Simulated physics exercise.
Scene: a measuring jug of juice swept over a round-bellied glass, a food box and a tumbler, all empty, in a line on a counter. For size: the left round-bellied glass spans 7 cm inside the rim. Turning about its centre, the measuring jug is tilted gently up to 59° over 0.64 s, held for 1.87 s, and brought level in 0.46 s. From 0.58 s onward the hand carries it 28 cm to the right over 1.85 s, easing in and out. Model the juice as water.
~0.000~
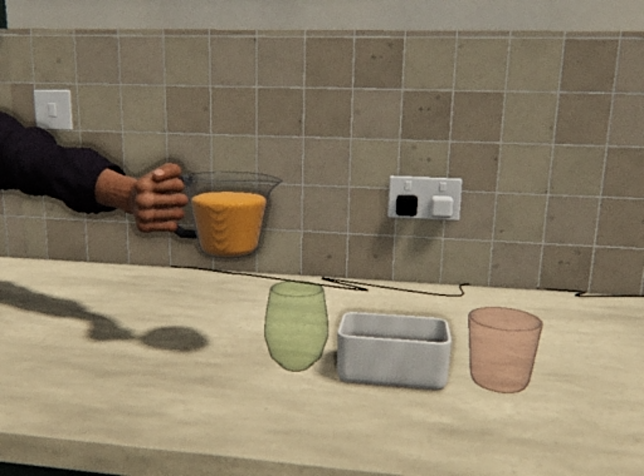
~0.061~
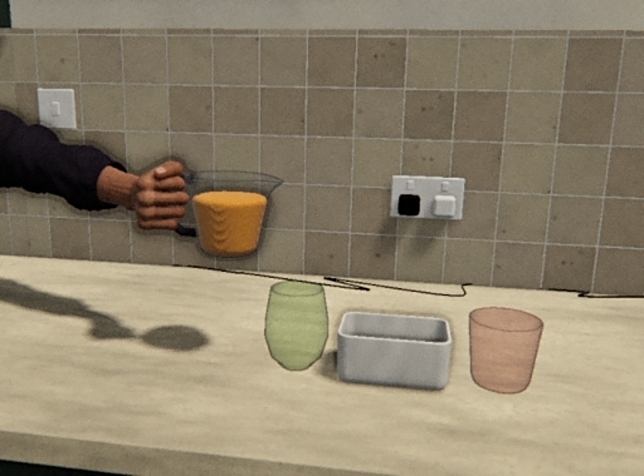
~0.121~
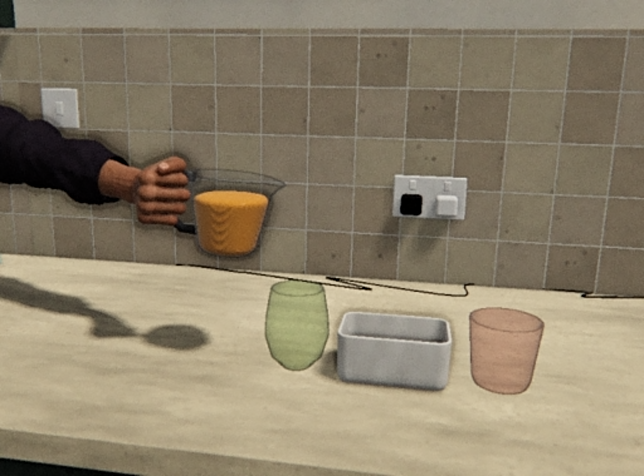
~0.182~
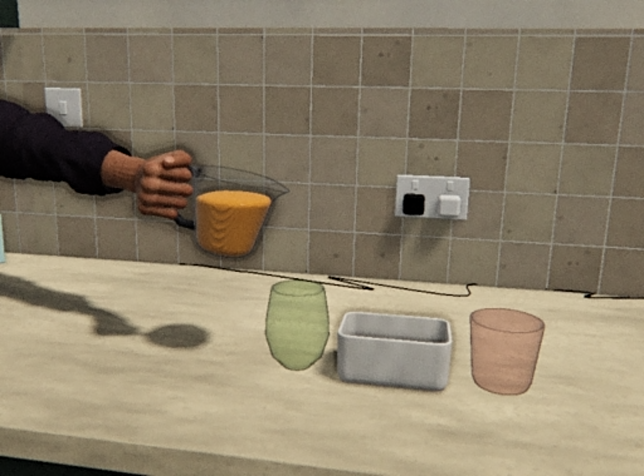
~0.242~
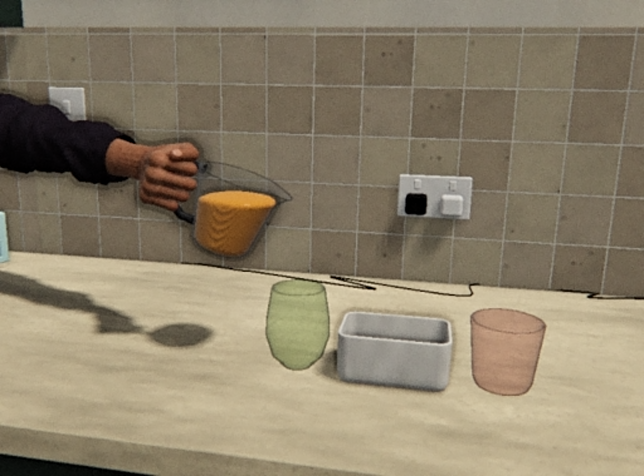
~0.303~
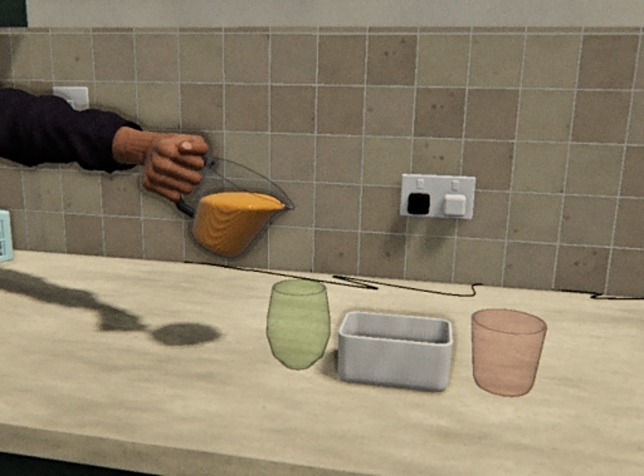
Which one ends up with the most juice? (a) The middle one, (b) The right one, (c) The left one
Option a: The middle one.
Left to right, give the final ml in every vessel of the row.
You'd find around 110 ml on the left, around 150 ml in the middle and around 30 ml on the right.
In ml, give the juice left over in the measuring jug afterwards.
It ends up holding about 100 ml.
By 1.06 s the tilt is 59° and from the left they hold 110 ml, 85 ml, 0 ml, the measuring jug 200 ml, and 15 ml is on the counter.
By 1.62 s the tilt is 59° and from the left they hold 110 ml, 150 ml, 0 ml, the measuring jug 145 ml, and 20 ml is on the counter.
By 2.20 s the tilt is 59° and from the left they hold 110 ml, 155 ml, 15 ml, the measuring jug 110 ml, and 35 ml is on the counter.
By 2.83 s the tilt is 12° and from the left they hold 110 ml, 155 ml, 35 ml, the measuring jug 100 ml, and 35 ml is on the counter.
At rest from the left they hold 110 ml, 155 ml, 35 ml, the measuring jug 100 ml, and 35 ml is on the counter.
